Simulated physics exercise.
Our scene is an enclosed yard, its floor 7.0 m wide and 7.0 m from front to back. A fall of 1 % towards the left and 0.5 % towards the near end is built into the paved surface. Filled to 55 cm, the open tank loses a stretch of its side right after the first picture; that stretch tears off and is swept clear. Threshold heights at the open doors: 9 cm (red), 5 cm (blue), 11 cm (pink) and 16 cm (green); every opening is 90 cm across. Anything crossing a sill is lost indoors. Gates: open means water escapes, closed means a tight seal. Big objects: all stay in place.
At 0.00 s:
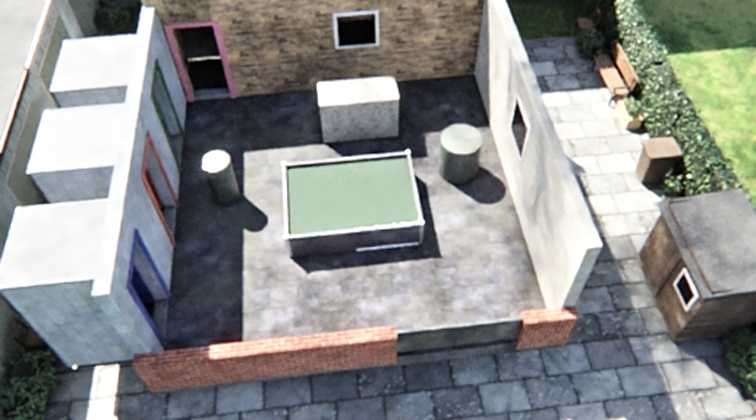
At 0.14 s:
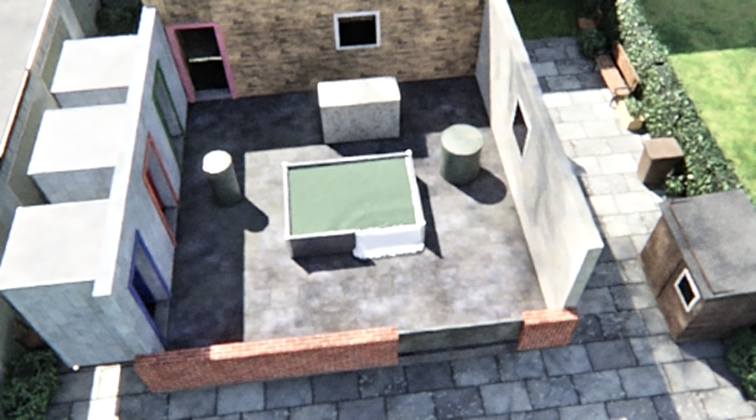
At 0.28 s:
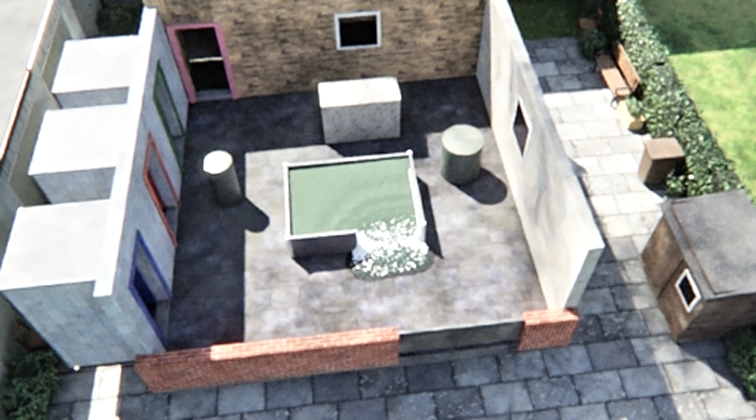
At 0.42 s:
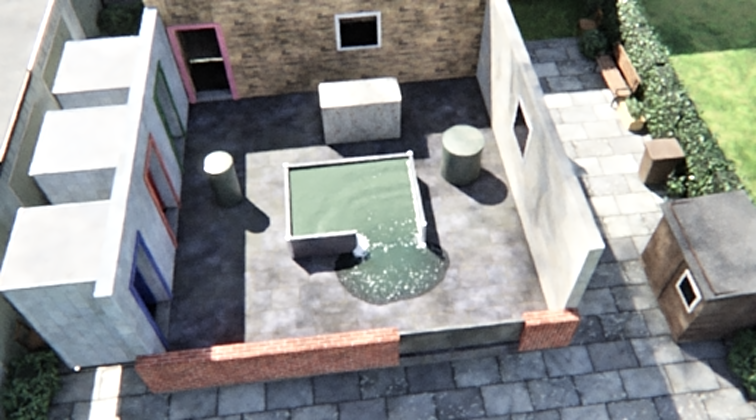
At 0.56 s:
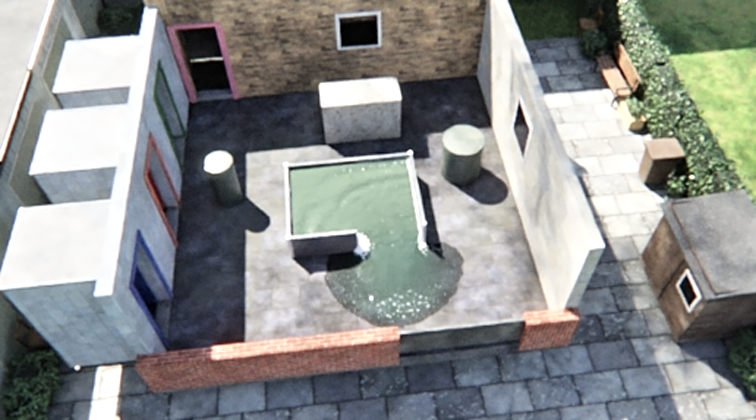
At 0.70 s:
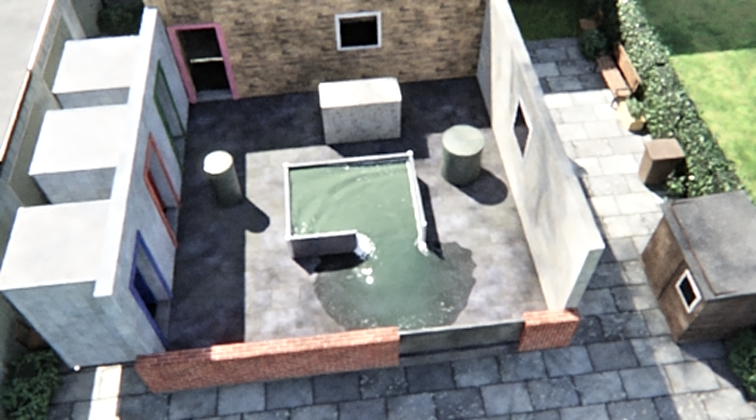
In a walled yard, an open tank's side breaks and green water spreads toward the near wall.
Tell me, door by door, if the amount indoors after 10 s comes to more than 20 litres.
One by one: Red door: Short of the limit. Blue door: Beyond the limit. Pink door: Short of the limit. Green door: Short of the limit.
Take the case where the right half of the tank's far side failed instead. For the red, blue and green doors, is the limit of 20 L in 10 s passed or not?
For red, too little; for blue, too little; for green, too little.
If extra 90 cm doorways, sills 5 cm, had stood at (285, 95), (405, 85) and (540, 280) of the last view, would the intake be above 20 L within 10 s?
In turn: Short of it, short of it, beyond it.
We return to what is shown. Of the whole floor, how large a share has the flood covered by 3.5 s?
I'd guess around 40 %.
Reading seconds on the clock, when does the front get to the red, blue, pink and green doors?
Red = 4.0 s, blue = 2.8 s, pink = 7.5 s, green = 5.5 s.
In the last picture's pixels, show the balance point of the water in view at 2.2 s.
Centre: Roughly (382, 253) px.
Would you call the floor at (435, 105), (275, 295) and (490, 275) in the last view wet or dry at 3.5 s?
Listed in sequence, the spots are bone dry, drenched and drenched.
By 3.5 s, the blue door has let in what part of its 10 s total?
About 10%.
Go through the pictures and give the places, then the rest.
Still water, 55 cm deep, in the open tank at (350, 195), in the first frame.
Water pours out at (388, 240) and has run 0.7 m, to (356, 254); typically 10 cm deep outside, 55 cm at the open tank's back, in the second frame.
Water pours out at (389, 241) and has run 0.9 m, to (359, 275); typically 10 cm deep outside, 55 cm at the open tank's back, in the third frame.
The front is at (378, 301), 1.3 m from the gap at (389, 241); 2.0 m2 of floor is under water; 55 cm left at the back of the open tank, in the fourth frame.
The front is at (388, 325), 1.8 m from the gap at (390, 241); 3.2 m2 of floor is under water; 53 cm left at the back of the open tank, in the fifth frame.
Water pours out at (389, 241) and has run 2.2 m, to a hidden place; typically 5 cm deep outside, 47 cm at the open tank's back, in the sixth frame.
After 1.4 s water covers 15 % of the floor and is deepest (32 cm) near (407, 345); red door not reached, blue door not reached, pink door not reached, green door not reached.
After 2.2 s water covers 20 % of the floor and is deepest (44 cm) near (554, 328); red door not reached, blue door not reached, pink door not reached, green door not reached.
After 3.5 s water covers 40 % of the floor and is deepest (26 cm) near (525, 331); red door not reached, blue door 15 cm at the sill, 15 L in, pink door not reached, green door not reached.
After 6.0 s water covers 65 % of the floor and is deepest (14 cm) near (165, 373); red door 6 cm at the sill, 0 L in, blue door 13 cm at the sill, 112 L in, pink door not reached, green door 2 cm at the sill, 0 L in.
After 10.0 s water covers 95 % of the floor and is deepest (11 cm) near (165, 373); red door 6 cm at the sill, 0 L in, blue door 10 cm at the sill, 184 L in, pink door 6 cm at the sill, 0 L in, green door 3 cm at the sill, 0 L in.
